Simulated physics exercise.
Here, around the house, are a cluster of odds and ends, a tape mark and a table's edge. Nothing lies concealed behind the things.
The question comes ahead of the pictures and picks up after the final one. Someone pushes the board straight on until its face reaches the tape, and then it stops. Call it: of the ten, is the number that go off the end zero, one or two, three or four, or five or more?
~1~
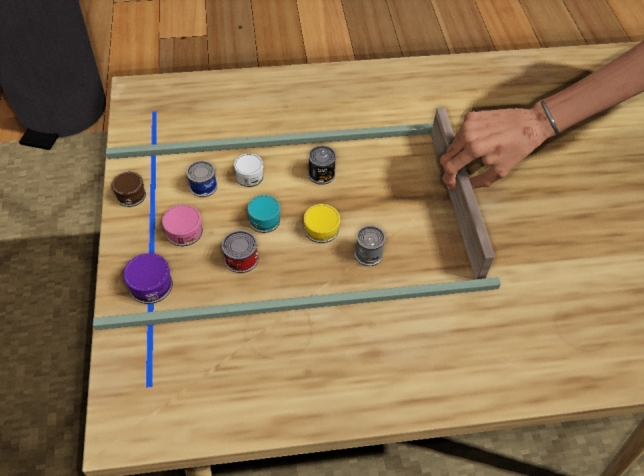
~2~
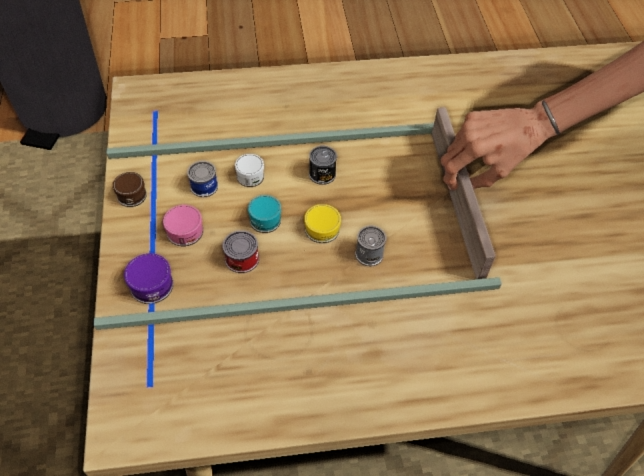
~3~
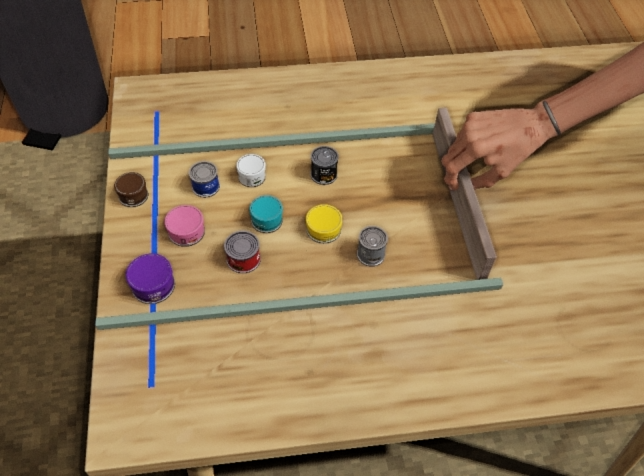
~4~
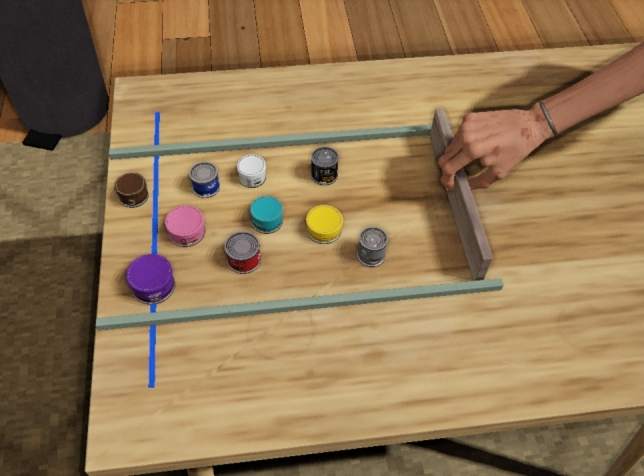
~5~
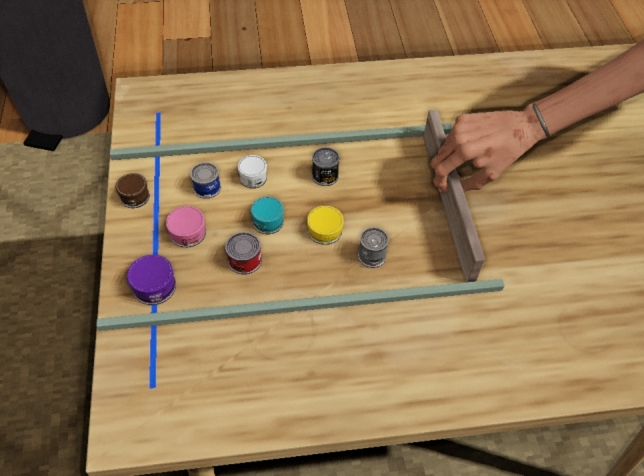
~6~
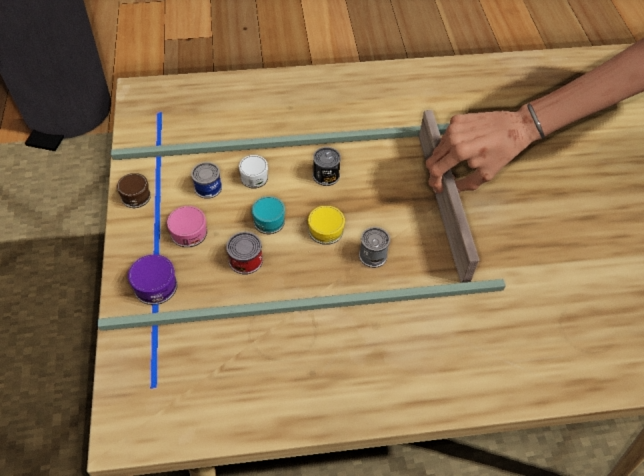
One or two go off.
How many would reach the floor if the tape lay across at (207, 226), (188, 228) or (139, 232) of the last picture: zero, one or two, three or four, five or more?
Lab note - tapes per position, in order: None at all; not one; three or four.
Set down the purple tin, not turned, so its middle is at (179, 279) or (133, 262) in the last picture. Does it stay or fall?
Place by place, it holds its place, then goes down.
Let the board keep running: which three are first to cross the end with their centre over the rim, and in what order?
First the brown tin, next the pink tin, then the red tin.
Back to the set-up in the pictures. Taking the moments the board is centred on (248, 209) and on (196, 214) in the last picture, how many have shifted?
Note: First position 7; second position 10.
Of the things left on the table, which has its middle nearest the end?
That's the pink tin.
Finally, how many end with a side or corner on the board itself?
5 are in contact with it.
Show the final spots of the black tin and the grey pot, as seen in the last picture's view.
Final positions: Near (142, 180); near (139, 266).
Soon after, none off yet; brown tin at rest near (134, 191); purple tin at rest near (153, 280); pink tin at rest near (188, 227).
At rest, the number that fall off is one or two; fallen, brown tin.
